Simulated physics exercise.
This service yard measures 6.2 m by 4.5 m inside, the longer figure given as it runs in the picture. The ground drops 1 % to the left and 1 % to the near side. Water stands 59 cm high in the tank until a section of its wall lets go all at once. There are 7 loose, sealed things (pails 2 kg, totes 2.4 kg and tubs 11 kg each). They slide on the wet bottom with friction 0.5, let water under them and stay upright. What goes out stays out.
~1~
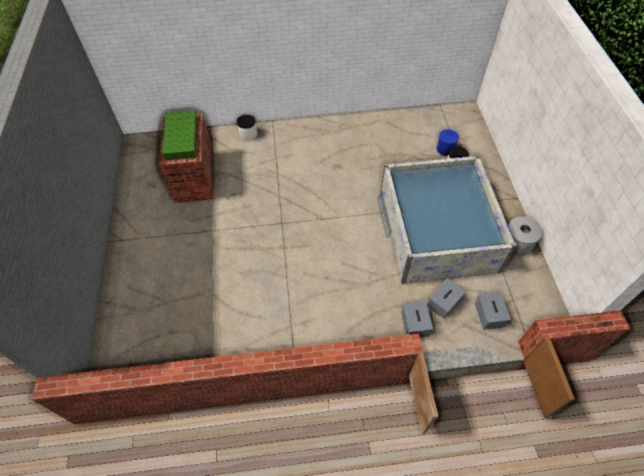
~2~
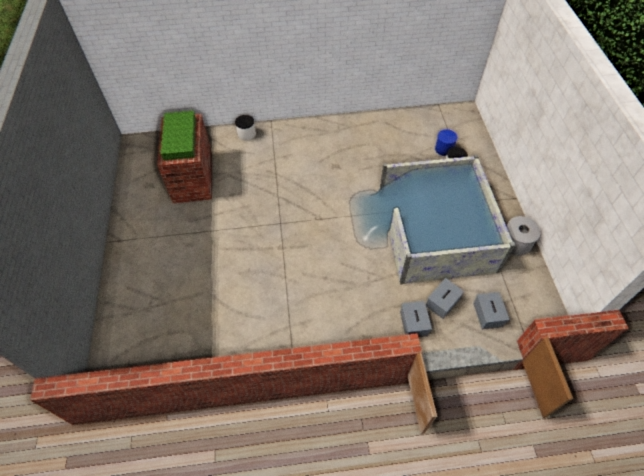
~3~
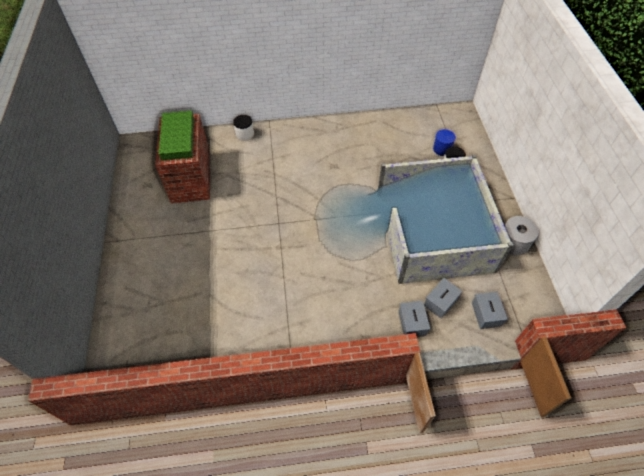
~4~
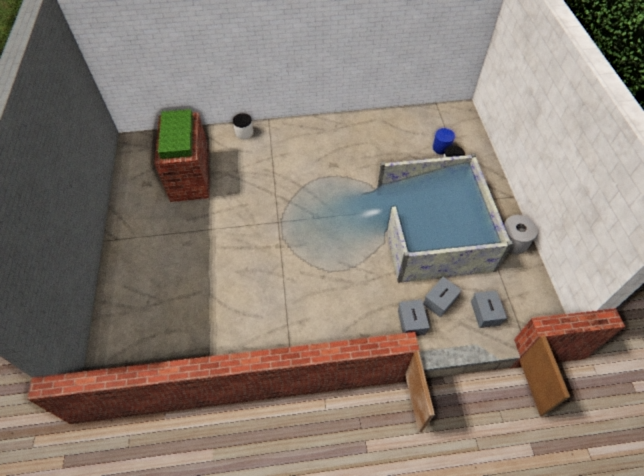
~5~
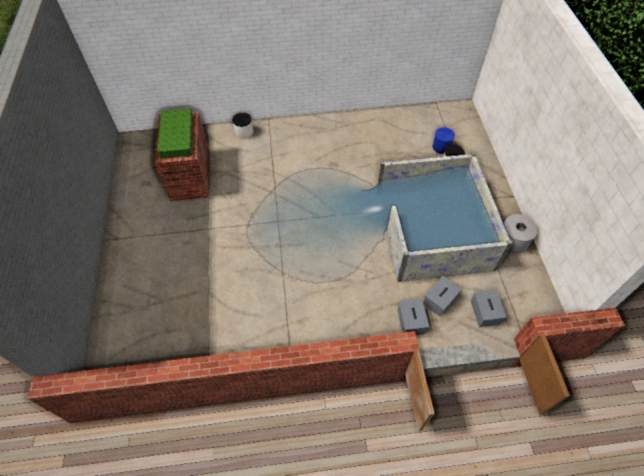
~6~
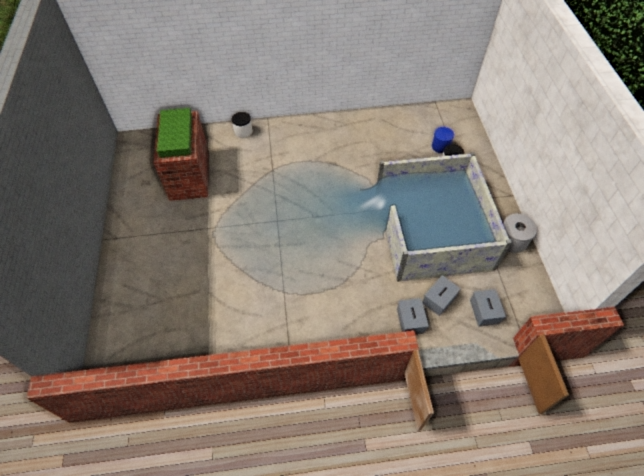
A walled service yard with a cracked concrete floor is seen from high above, over a low red brick wall with an open wooden gate. A water-filled tank stands at right among grey blocks, a blue pail and a grey ring, with a green-topped brick block at left. Water pours through the tank's left side and spreads leftward in a widening sheet, while the loose things stay put.
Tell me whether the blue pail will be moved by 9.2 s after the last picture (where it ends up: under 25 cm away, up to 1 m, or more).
Blue pail holds its place.
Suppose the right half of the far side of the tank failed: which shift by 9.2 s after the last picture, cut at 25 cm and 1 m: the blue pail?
In that case the blue pail gets carried off.
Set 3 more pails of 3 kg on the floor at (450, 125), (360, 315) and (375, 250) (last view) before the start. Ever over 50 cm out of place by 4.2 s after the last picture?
In that order: Under, short of it, less.
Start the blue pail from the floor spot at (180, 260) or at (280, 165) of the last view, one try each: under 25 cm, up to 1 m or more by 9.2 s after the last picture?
In that order: It travels far; it ends far away.
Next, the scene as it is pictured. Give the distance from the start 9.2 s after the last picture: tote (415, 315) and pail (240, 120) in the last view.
In turn: Gone out, 100 cm.
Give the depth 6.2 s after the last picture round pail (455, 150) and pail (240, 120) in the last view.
About 0 and 8 cm.
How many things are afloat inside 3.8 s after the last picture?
1 of them.
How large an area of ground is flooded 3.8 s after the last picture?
About 18 m2.
Then, 1.2 s after the last picture the blue pail is near (445, 134), 0.0 m from its start, aground; 0 of 7 are out; 1 afloat.
Then, 3.8 s after the last picture the blue pail is near (445, 134), 0.0 m from its start, aground; 0 of 7 are out; 1 afloat.
Then, 6.2 s after the last picture the blue pail is near (445, 134), 0.0 m from its start, aground; 0 of 7 are out; 1 afloat.
Then, 9.2 s after the last picture the blue pail is near (445, 134), 0.0 m from its start, aground; 1 of 7 are out; 3 afloat.
